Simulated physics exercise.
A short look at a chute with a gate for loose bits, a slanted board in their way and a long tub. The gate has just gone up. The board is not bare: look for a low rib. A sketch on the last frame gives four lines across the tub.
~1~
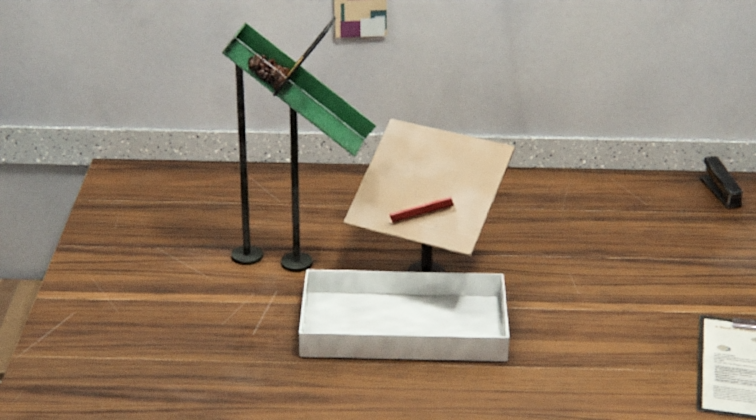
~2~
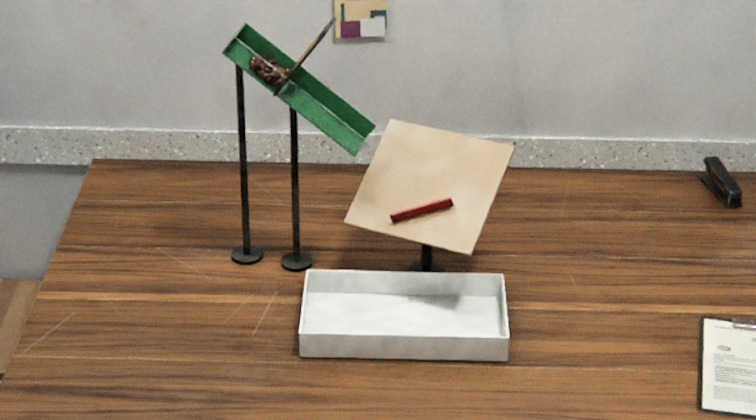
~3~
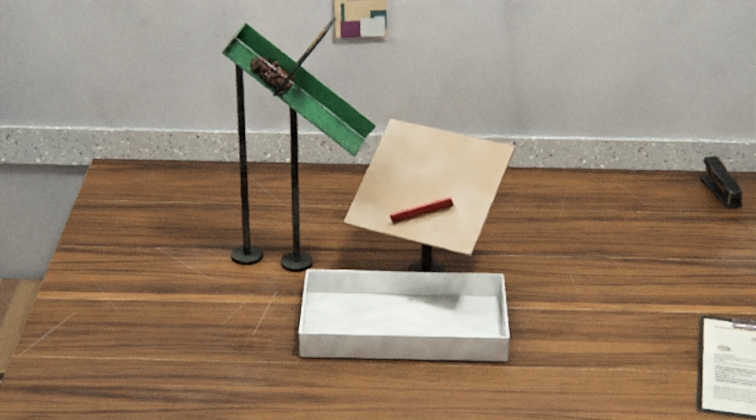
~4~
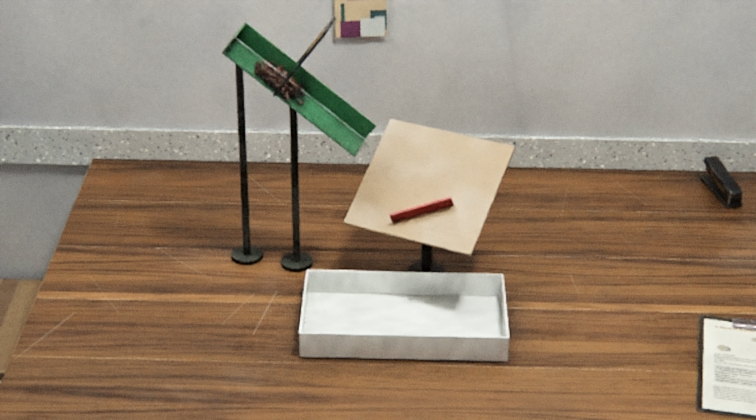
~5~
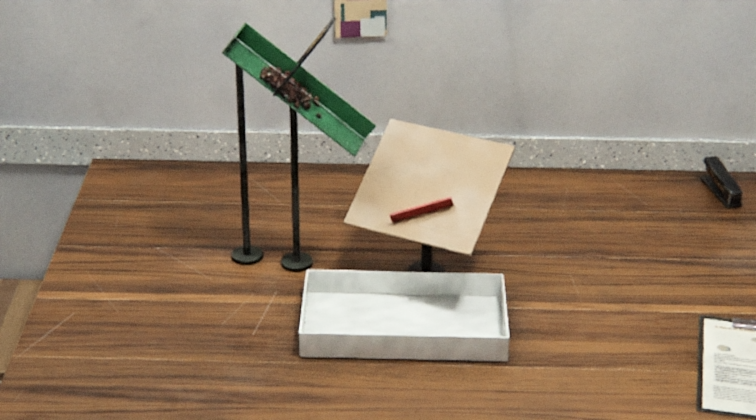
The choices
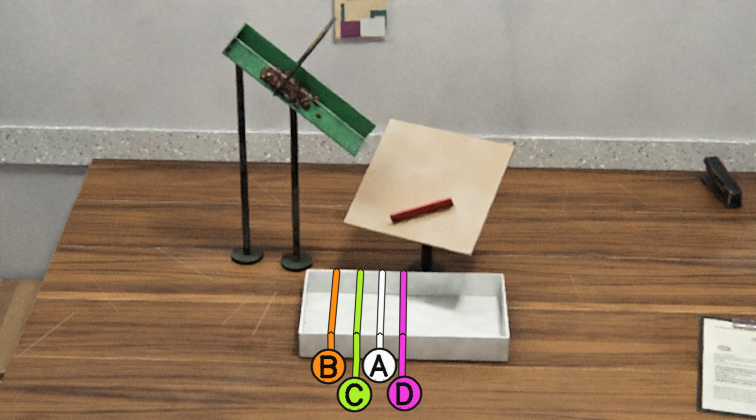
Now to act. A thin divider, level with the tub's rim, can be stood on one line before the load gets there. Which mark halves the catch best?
Use line C.
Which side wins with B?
The right side.
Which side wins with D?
The left side.
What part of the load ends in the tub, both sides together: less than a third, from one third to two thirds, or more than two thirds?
From one third to two thirds.
On the marked copy, line A crosses the front rim at (380, 334); line B crosses the front rim at (331, 333); line C crosses the front rim at (356, 334); line D crosses the front rim at (402, 335).
For line A, of what is caught, most on the left of the divider, a small part on the right.
For line B, of what is caught, a small part on the left of the divider, most on the right.
For line C, of what is caught, about a third on the left of the divider, about two thirds on the right.
For line D, of what is caught, nearly all on the left of the divider, a small part on the right.
